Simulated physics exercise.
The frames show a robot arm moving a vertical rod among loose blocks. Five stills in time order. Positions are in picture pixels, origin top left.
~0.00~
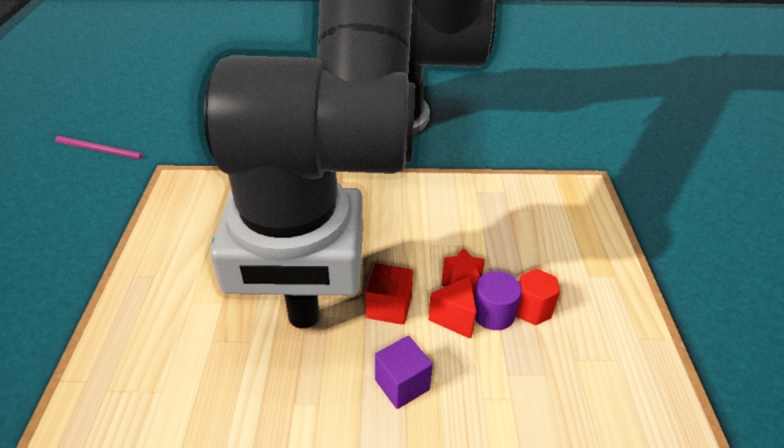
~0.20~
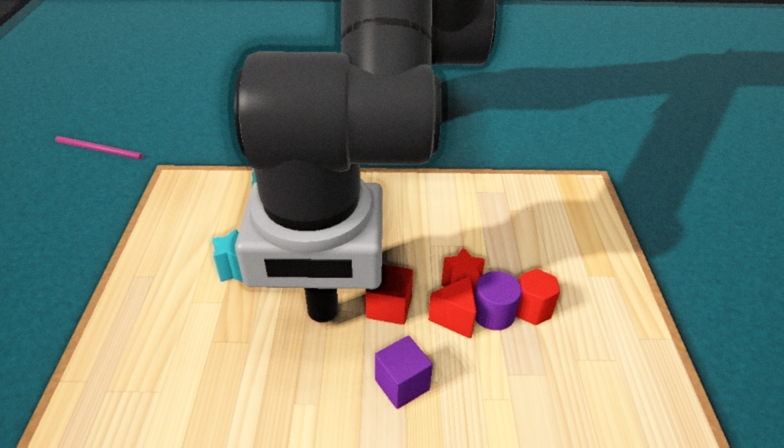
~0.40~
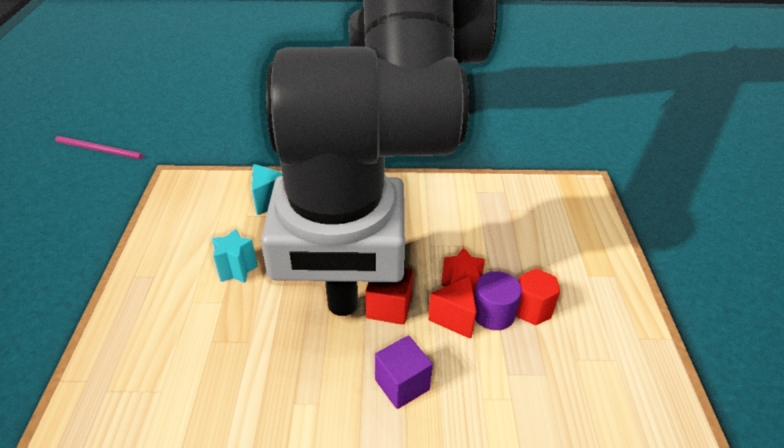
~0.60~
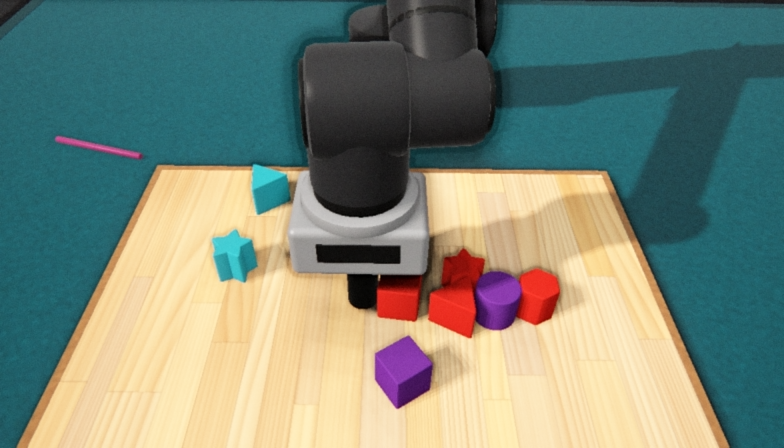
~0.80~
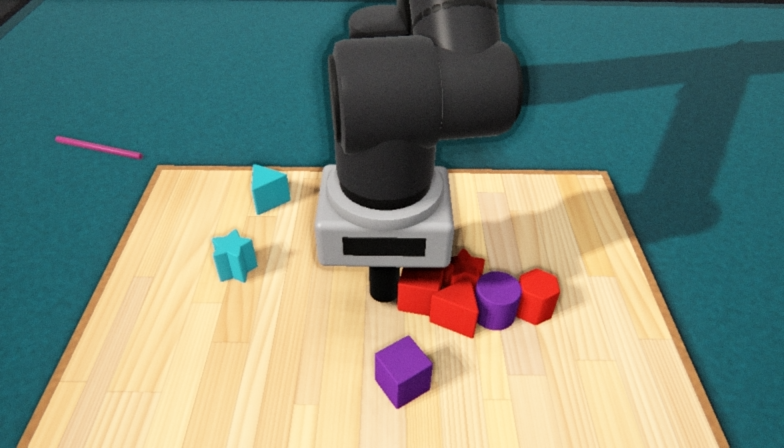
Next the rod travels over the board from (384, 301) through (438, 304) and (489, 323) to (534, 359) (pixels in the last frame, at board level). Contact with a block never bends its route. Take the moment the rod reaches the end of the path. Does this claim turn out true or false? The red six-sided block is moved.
This is true.
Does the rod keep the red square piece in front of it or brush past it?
When the path is over, you would find the red square piece off to the side or behind the rod.
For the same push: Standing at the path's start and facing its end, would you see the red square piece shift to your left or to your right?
Gets pushed left.
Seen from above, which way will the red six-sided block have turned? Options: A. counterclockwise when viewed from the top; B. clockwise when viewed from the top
Answer: A.
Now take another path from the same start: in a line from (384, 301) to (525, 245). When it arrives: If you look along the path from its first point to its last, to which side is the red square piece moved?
Right-hand side.
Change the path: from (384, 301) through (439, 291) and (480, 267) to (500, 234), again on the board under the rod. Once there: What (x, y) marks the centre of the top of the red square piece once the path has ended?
Its top middle will sit at (531, 232).
What follows on the original path. One third of the way, rod (440, 295); red square piece (470, 264), turned 45° anticlockwise; red triangle (466, 297); purple cylinder (503, 288).
Two thirds of the way, rod (492, 315); red square piece (487, 262), turned 70° anticlockwise; red triangle (490, 322), turned 35° clockwise; purple cylinder (535, 302); red six-sided block (561, 282), turned 40° anticlockwise.
At the end, rod (537, 350); red square piece (487, 262), turned 70° anticlockwise; red triangle (499, 332), turned 80° clockwise; purple cylinder (571, 314); red six-sided block (567, 280), turned 65° anticlockwise.
